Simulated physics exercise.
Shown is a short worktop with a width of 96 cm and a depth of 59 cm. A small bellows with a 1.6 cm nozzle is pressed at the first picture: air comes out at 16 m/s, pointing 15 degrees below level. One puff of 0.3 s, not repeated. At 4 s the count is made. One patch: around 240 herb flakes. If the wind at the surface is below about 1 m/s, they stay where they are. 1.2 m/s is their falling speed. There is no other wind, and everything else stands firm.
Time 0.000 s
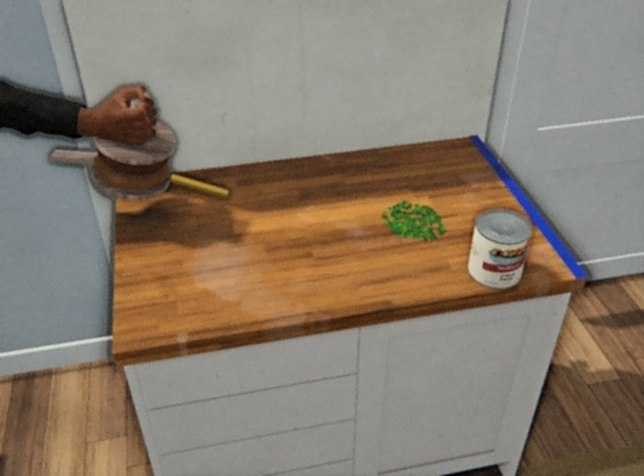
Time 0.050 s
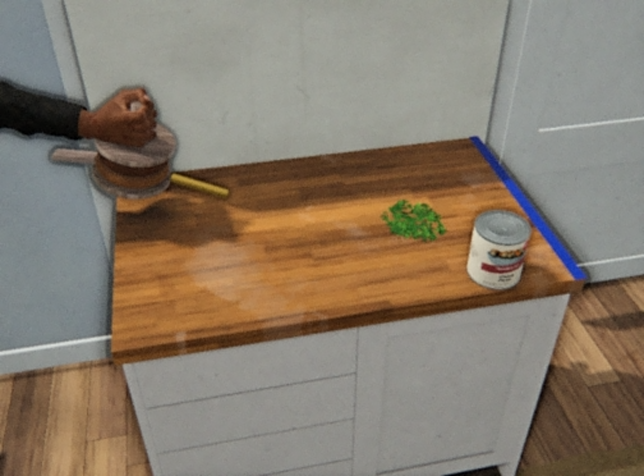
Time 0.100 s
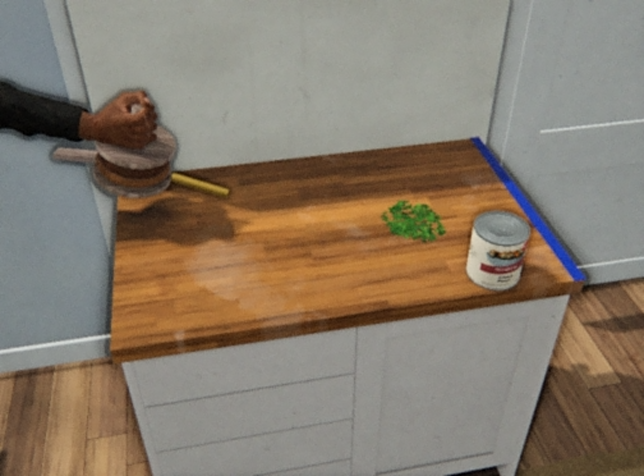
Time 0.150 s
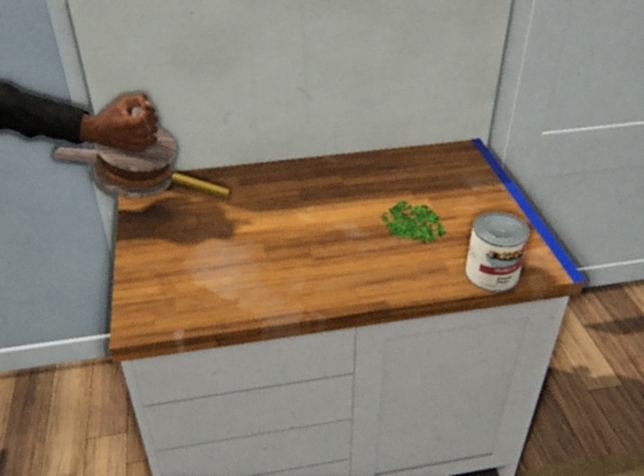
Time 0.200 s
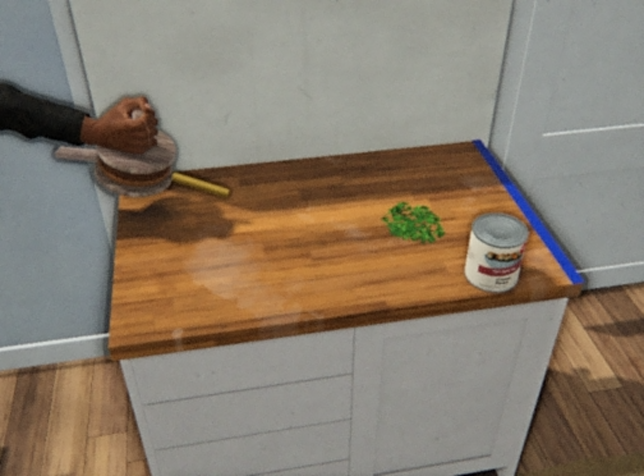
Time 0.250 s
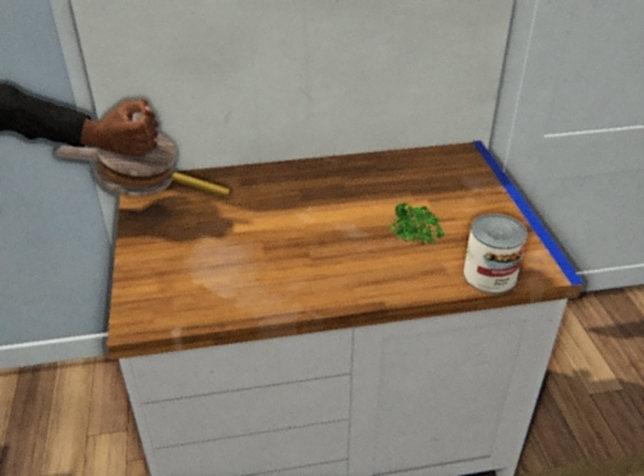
A short wooden worktop on a white cabinet stands against a pale wall, seen from above and in front. A dark-skinned hand in a black sleeve presses a small round bellows with a brass-coloured nozzle at the left, facing a green patch of herb flakes, a white-labelled tin and a blue right edge. Almost everything stays still, until a few flakes shift slightly rightward.
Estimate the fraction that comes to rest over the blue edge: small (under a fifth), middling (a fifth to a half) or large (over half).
The fraction over the blue edge is large, over half.
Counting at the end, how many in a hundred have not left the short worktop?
Around 2 per cent.
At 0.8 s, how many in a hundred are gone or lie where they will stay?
Close to 40 % of them.
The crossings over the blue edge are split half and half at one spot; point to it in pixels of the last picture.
At roughly pixel (544, 229).
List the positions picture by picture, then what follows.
The middle of the herb flakes is near (411, 222), none has stirred yet and the mouth of the small bellows is at (228, 195), in the first picture.
The middle of the herb flakes is near (411, 221), none has stirred yet and the blue edge is centred on (525, 198), in the second picture.
The middle of the herb flakes is near (410, 221), none has stirred yet and the top of a tin is at (502, 227), in the third picture.
The middle of the herb flakes is near (410, 222) and none has stirred yet, in the fourth picture.
The middle of the herb flakes is near (410, 223) and none has stirred yet, in the fifth picture.
The middle of the herb flakes is near (412, 223), the farthest in sight from the small bellows is at (442, 235) and about 10 % have left their places, in the sixth picture.
After 0.8 s, 2 % are still on the top, 98 % are over the blue edge.
After 1.3 s, 2 % are still on the top, 98 % are over the blue edge.
After 2.2 s, 2 % are still on the top, 98 % are over the blue edge.
After 4.0 s, at the end, 98 % are over the blue edge.
